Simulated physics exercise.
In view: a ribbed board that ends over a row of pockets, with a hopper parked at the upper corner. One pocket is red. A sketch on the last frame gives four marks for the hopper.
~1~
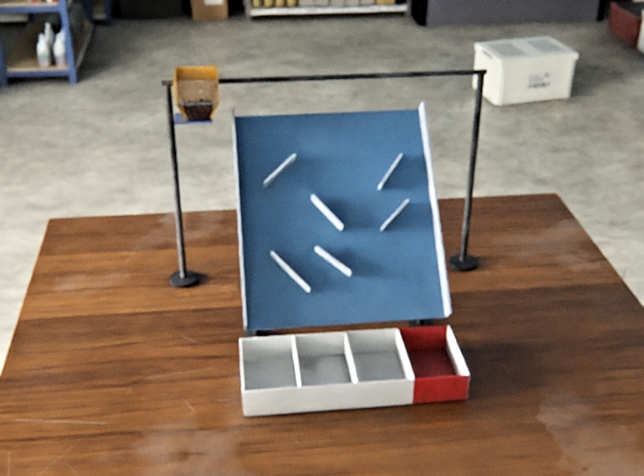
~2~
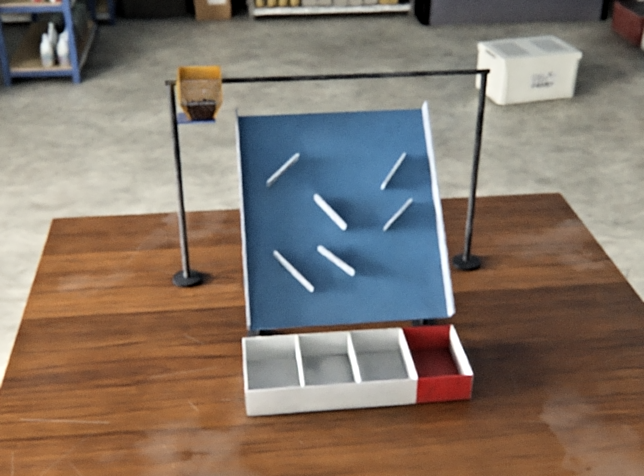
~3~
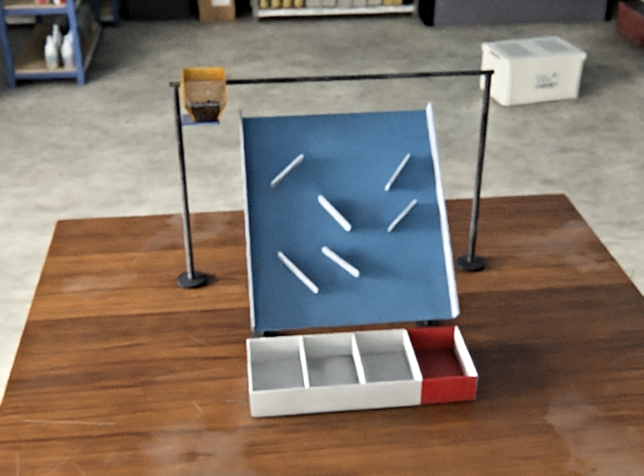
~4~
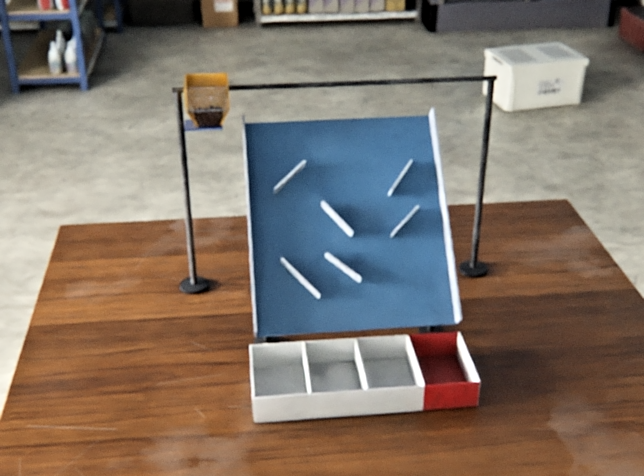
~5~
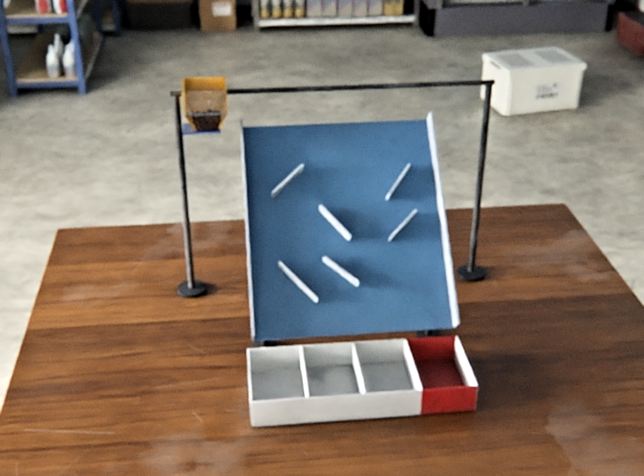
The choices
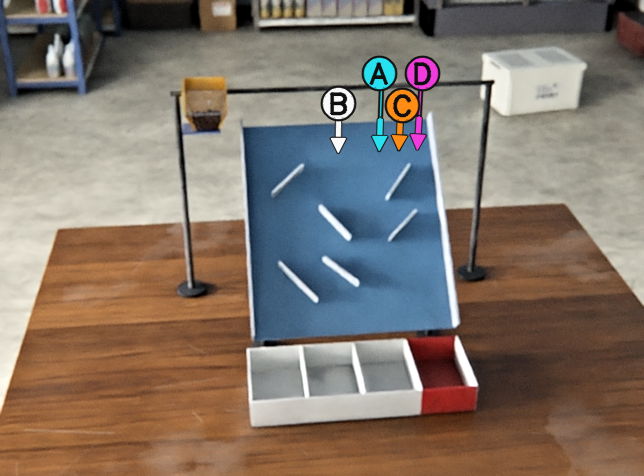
Nothing moved except the view, which shifted slightly; a small hopper stayed at the upper left of a tilted blue board with white ribs, above a row of four pockets, the rightmost one red.
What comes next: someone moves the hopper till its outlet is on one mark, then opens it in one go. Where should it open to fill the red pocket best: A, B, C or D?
D.
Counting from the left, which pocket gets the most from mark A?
The third from the left.
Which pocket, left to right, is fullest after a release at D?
The fourth from the left.
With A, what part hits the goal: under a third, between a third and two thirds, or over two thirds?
It is under a third.
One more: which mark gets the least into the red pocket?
A.
On the marked copy, mark A meets the board at (379, 145); mark B meets the board at (338, 147); mark C meets the board at (399, 144); mark D meets the board at (417, 144).
For mark A, a small share in the red pocket, the bulk in other pockets, a small share outside the box.
For mark B, close to a third in the red pocket, close to half in other pockets, close to a quarter outside the box.
For mark C, close to a third in the red pocket, close to half in other pockets, a small share outside the box.
For mark D, close to two thirds in the red pocket, close to a quarter in other pockets, a small share outside the box.
